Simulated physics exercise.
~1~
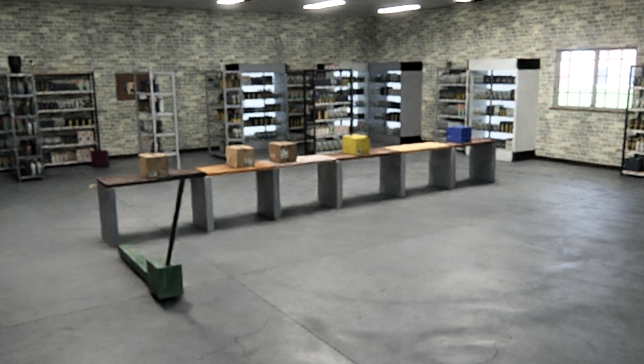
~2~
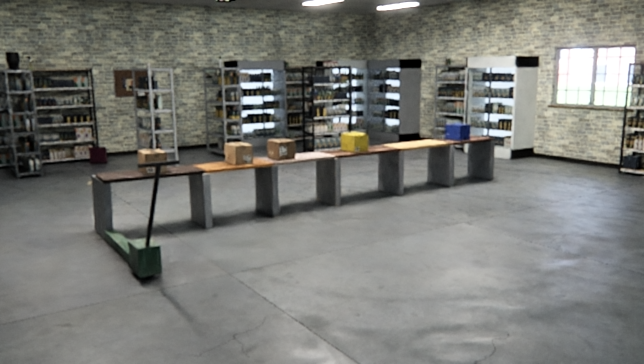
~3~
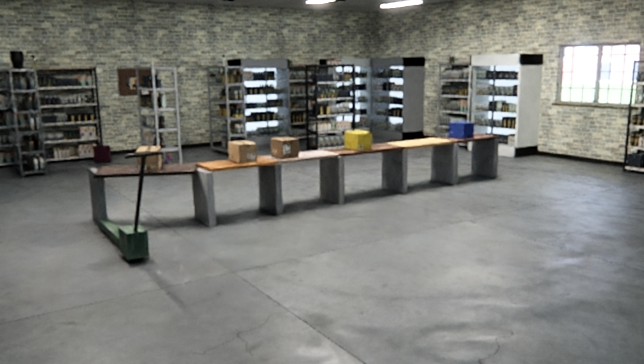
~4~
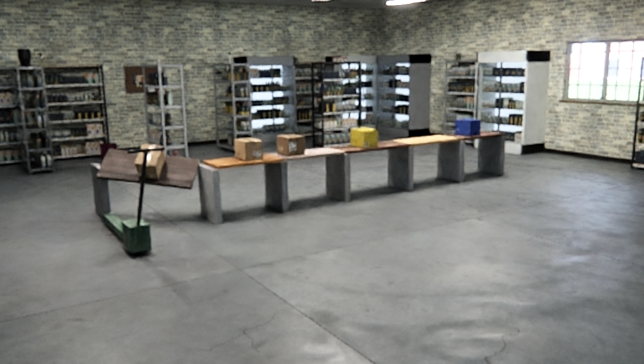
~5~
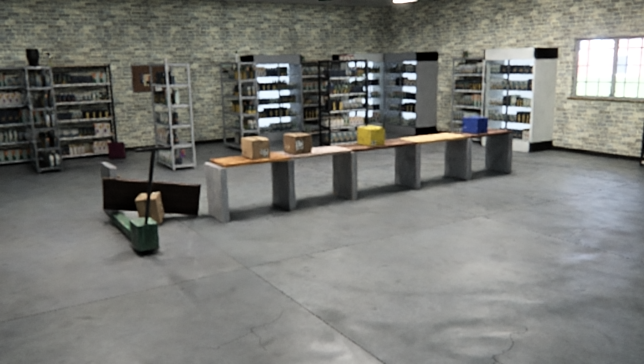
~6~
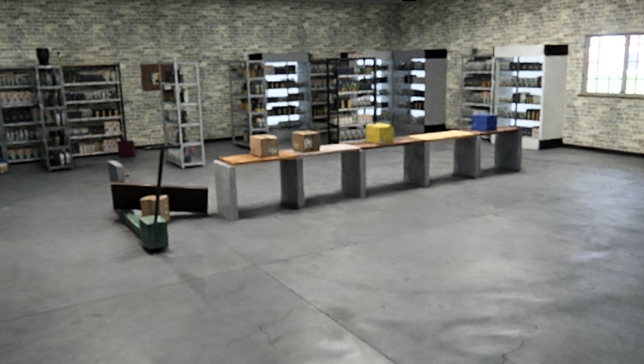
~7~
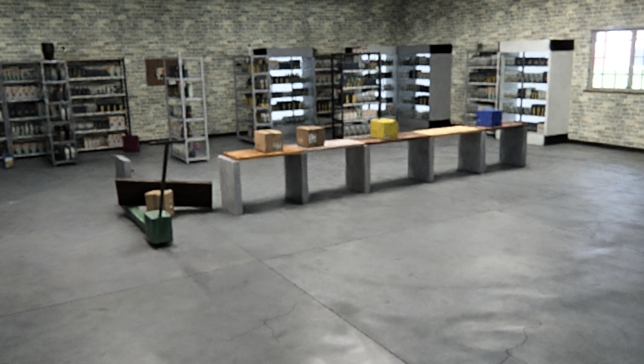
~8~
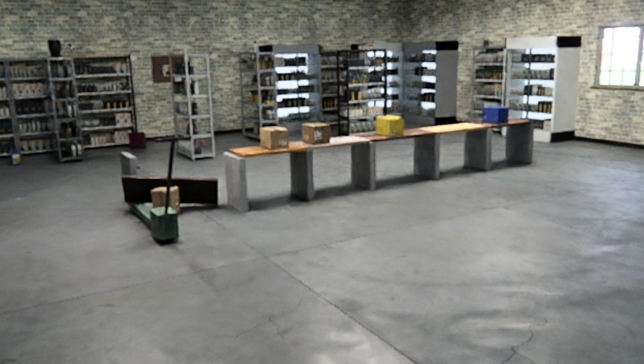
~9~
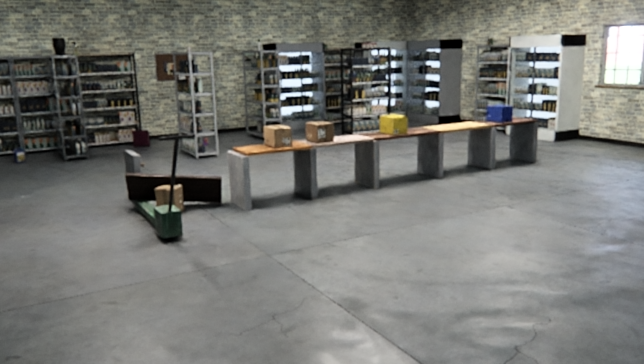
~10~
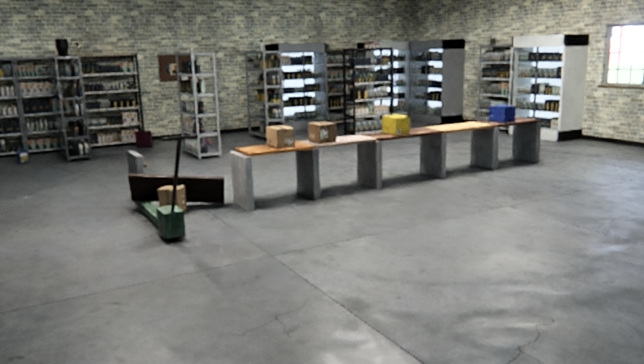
Long makeshift rack of boards on upright cases losing its left end board and a carton as a green jack pushes in.
